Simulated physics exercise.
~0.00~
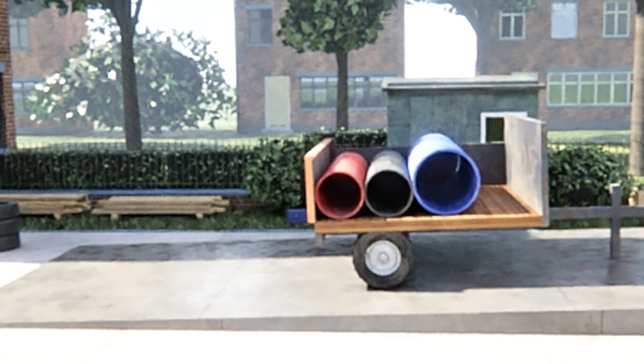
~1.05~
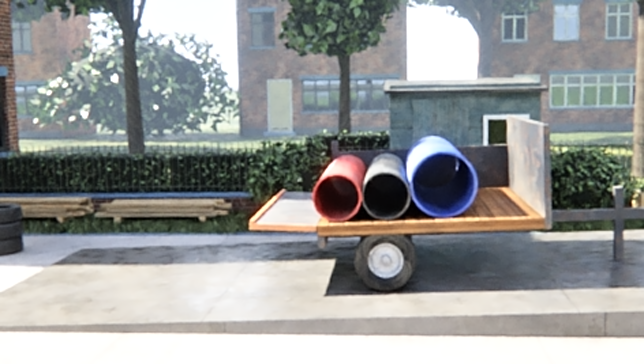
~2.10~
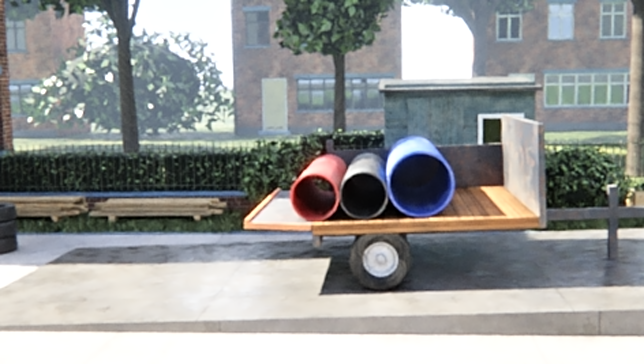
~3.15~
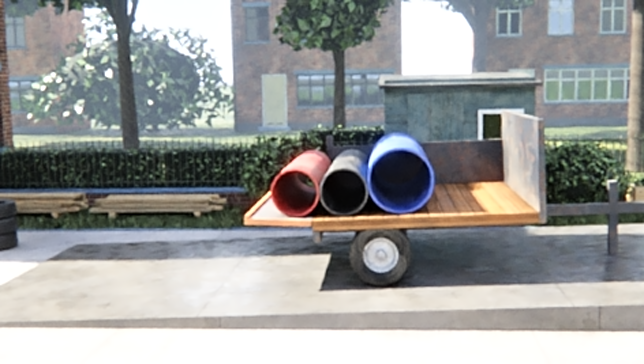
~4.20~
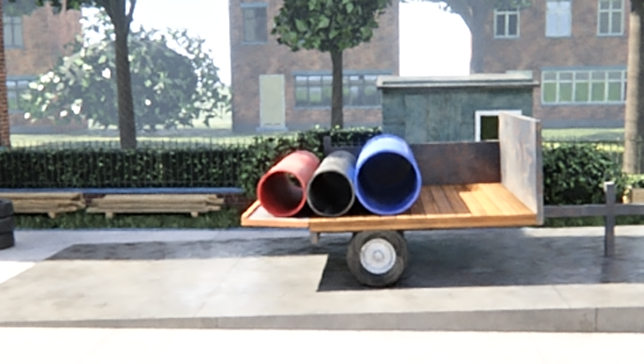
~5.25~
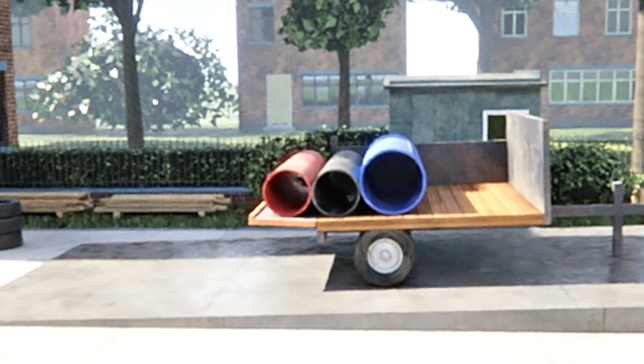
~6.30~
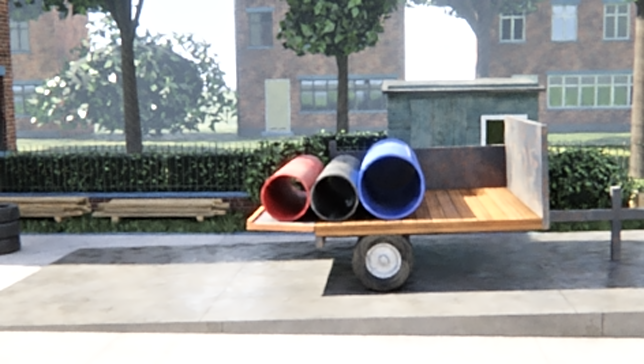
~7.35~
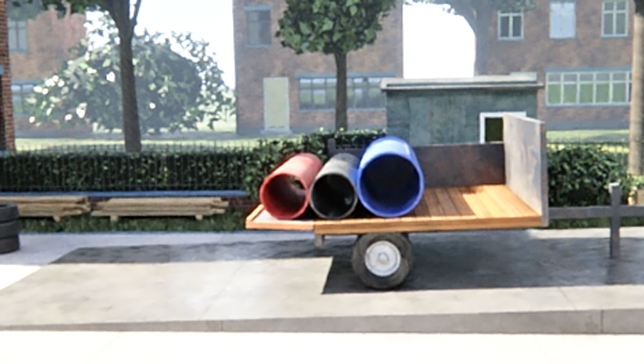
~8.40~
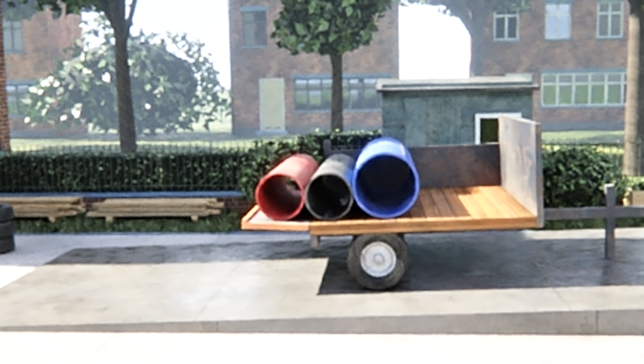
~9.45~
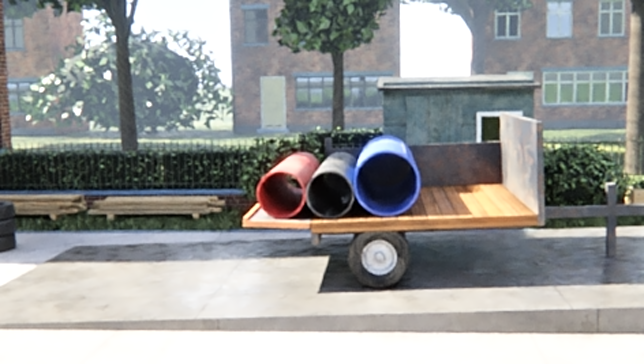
On a paved strip by a hedge, a trailer's tailgate drops and three pipes roll left, stopping with red on the gate.
